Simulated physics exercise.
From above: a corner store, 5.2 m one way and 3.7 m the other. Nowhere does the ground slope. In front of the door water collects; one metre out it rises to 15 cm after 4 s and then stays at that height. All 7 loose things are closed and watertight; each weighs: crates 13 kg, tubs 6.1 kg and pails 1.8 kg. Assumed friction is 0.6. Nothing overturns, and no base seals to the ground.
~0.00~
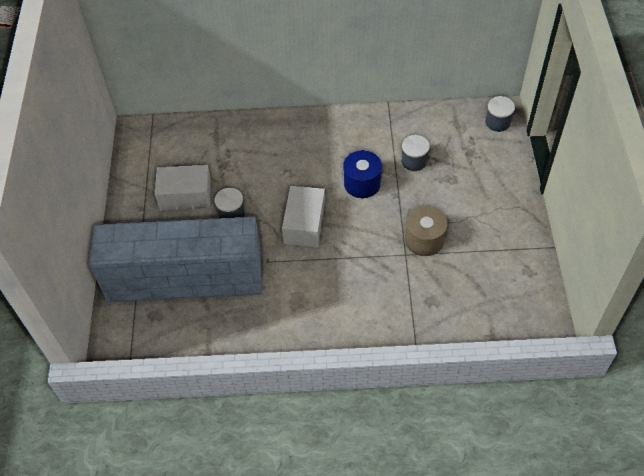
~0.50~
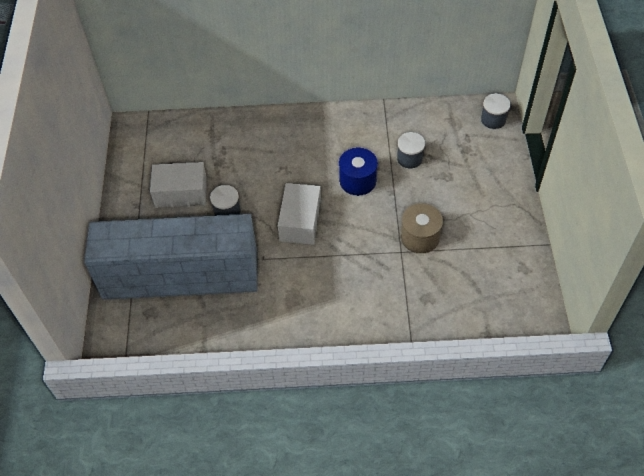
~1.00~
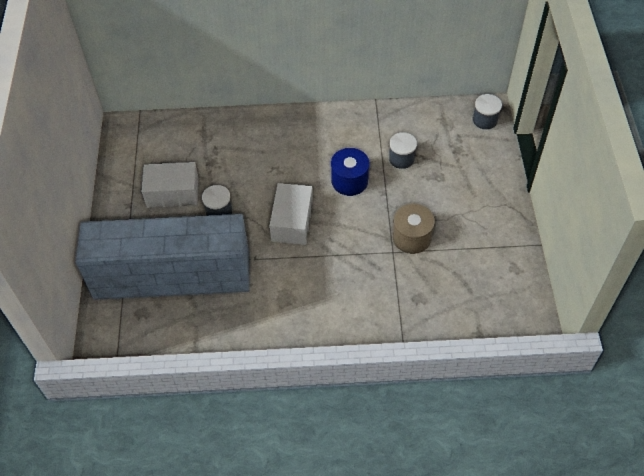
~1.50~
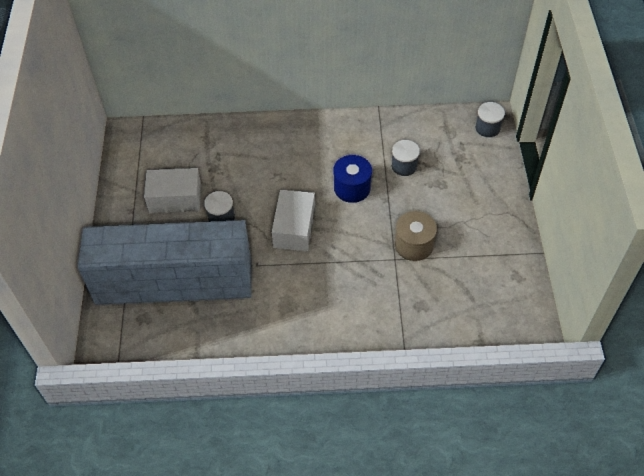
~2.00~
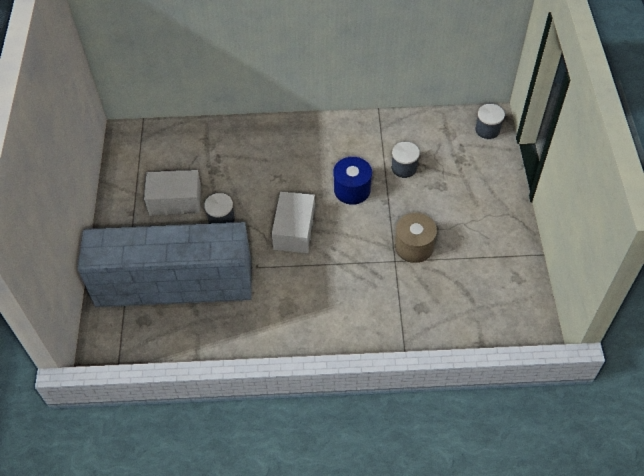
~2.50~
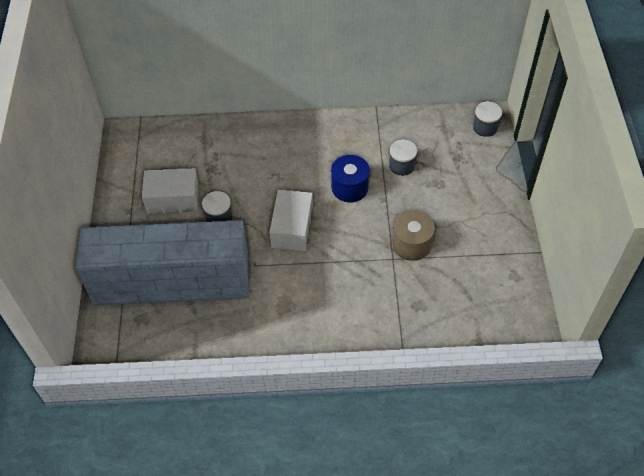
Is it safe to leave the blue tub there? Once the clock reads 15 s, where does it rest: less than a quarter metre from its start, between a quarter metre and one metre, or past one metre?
It rests past one metre from its start.
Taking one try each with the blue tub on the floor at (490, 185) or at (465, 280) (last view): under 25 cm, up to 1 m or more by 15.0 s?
Going in order, it gets pushed a long way and then it barely budges.
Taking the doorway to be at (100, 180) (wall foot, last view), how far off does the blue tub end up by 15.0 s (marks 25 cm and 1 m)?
Result for the blue tub - essentially stationary.
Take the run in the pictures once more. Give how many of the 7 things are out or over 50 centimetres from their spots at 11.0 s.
Count: 2.
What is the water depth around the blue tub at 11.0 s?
About 4 cm.
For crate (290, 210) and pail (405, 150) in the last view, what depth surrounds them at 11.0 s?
Depth approx. 3 cm / 3 cm.
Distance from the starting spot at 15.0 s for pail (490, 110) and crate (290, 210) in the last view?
The first is 20 cm from its start, the second 0 cm.
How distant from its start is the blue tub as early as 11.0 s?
By then it has shifted roughly 150 cm.
After 3.5 s the blue tub is near (350, 170), 0.0 m from its start, aground; 0 afloat.
After 6.8 s the blue tub is near (318, 170), 0.4 m from its start, aground; 0 afloat.
After 11.0 s the blue tub is near (214, 159), 1.6 m from its start, afloat; 3 afloat.
After 15.0 s the blue tub is near (110, 168), 2.8 m from its start, afloat; 6 afloat.
